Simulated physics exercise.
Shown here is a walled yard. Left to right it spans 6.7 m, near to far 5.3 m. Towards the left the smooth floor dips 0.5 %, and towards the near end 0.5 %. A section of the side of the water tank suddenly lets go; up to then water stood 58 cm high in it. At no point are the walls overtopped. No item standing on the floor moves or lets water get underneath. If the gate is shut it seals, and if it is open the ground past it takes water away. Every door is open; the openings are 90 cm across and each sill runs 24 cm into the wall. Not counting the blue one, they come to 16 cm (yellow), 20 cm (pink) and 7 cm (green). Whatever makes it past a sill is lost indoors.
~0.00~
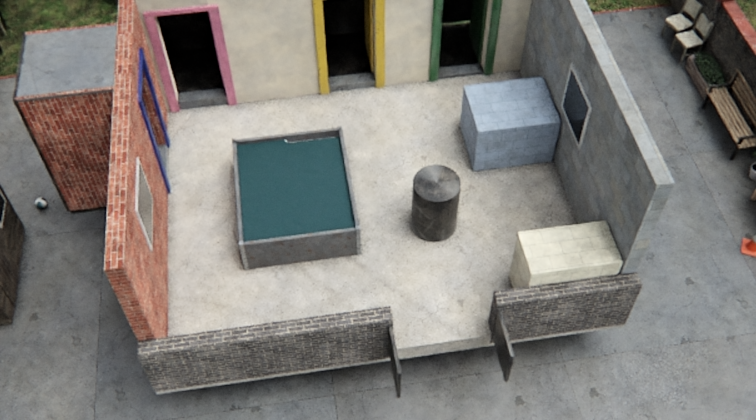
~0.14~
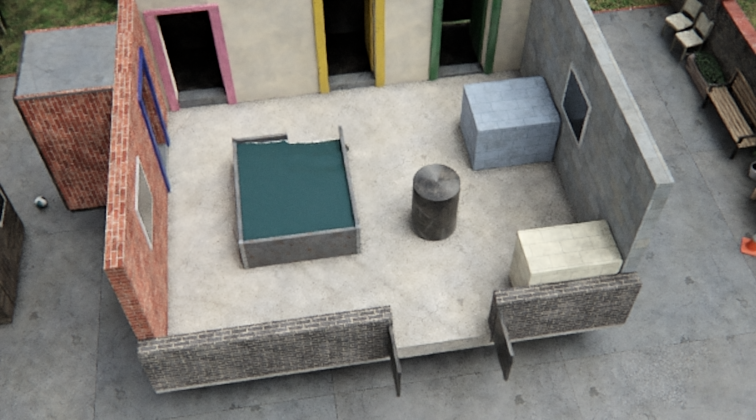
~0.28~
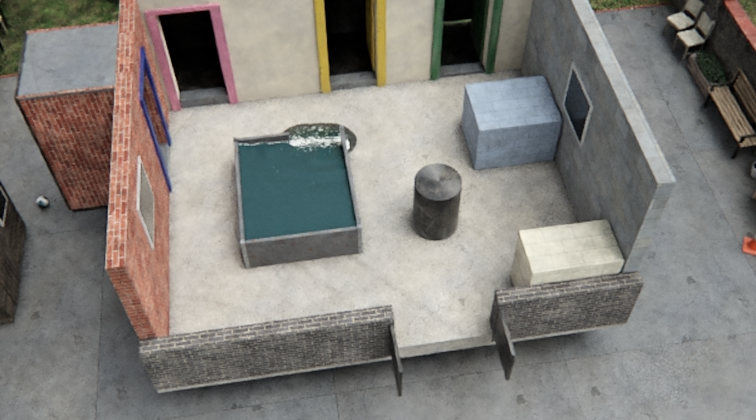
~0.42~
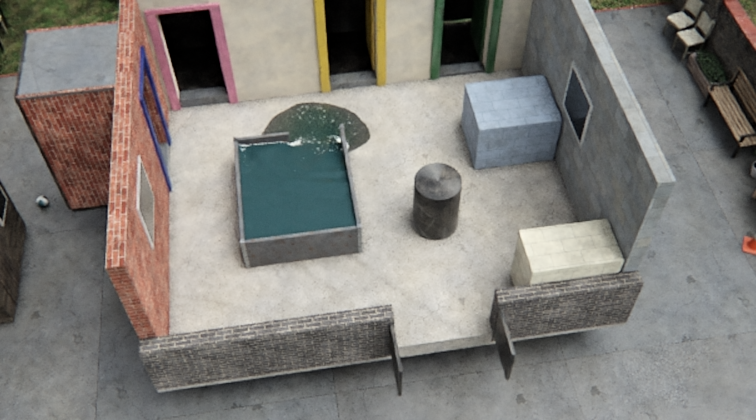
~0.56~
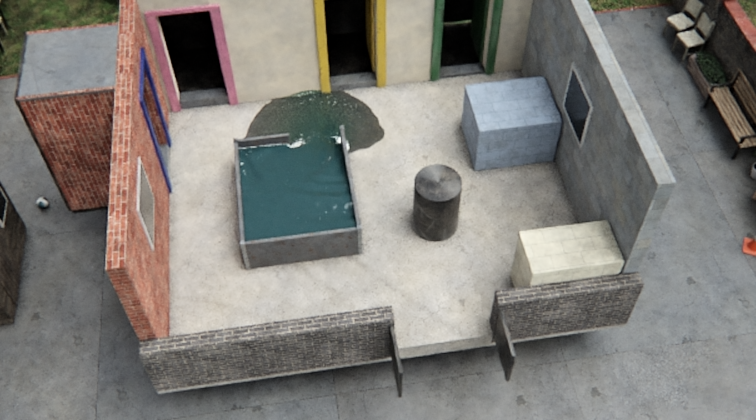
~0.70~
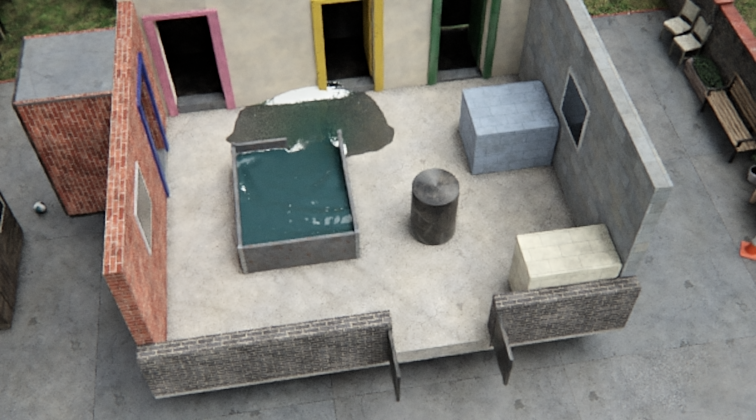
Walled yard with a water tank whose far side gives way, water pouring out and spreading across the pale floor behind it.
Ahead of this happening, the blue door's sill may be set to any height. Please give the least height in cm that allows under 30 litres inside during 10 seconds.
It would have to be roughly 7.5 cm high.
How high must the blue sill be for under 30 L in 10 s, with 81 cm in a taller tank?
About 11.0 centimetres.
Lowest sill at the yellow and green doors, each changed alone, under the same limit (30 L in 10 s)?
You'd want some 22 cm at yellow and some 11.5 cm at green.
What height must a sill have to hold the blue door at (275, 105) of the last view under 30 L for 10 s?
22 cm.
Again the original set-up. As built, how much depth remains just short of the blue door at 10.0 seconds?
It stands about 6.0 centimetres deep.
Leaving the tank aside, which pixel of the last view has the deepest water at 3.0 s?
Near pixel (531, 109).
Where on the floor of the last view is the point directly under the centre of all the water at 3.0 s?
Look at about (313, 169) in the last view.
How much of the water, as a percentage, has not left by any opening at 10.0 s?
I'd put it at about 90 per cent.
After 1.4 s water covers 15 % of the floor, deepest (34 cm) near (313, 100); it has not reached the blue door.
After 3.0 s water covers 35 % of the floor, deepest (30 cm) near (531, 109); 12 cm at the blue door, 2 litres in over its 10 cm sill.
After 10.0 s water covers 95 % of the floor, deepest (11 cm) near (515, 320); 6 cm at the blue door, 9 litres in over its 10 cm sill.
At the blue door as built, the water arrived by 2.2 s and peaked near 13 cm at 2.6 s.
With a sill of 6 cm, 47 litres would have come in within the 10 s; with 8.5 cm, 18 litres. So under 30 litres takes about 7.5 cm.
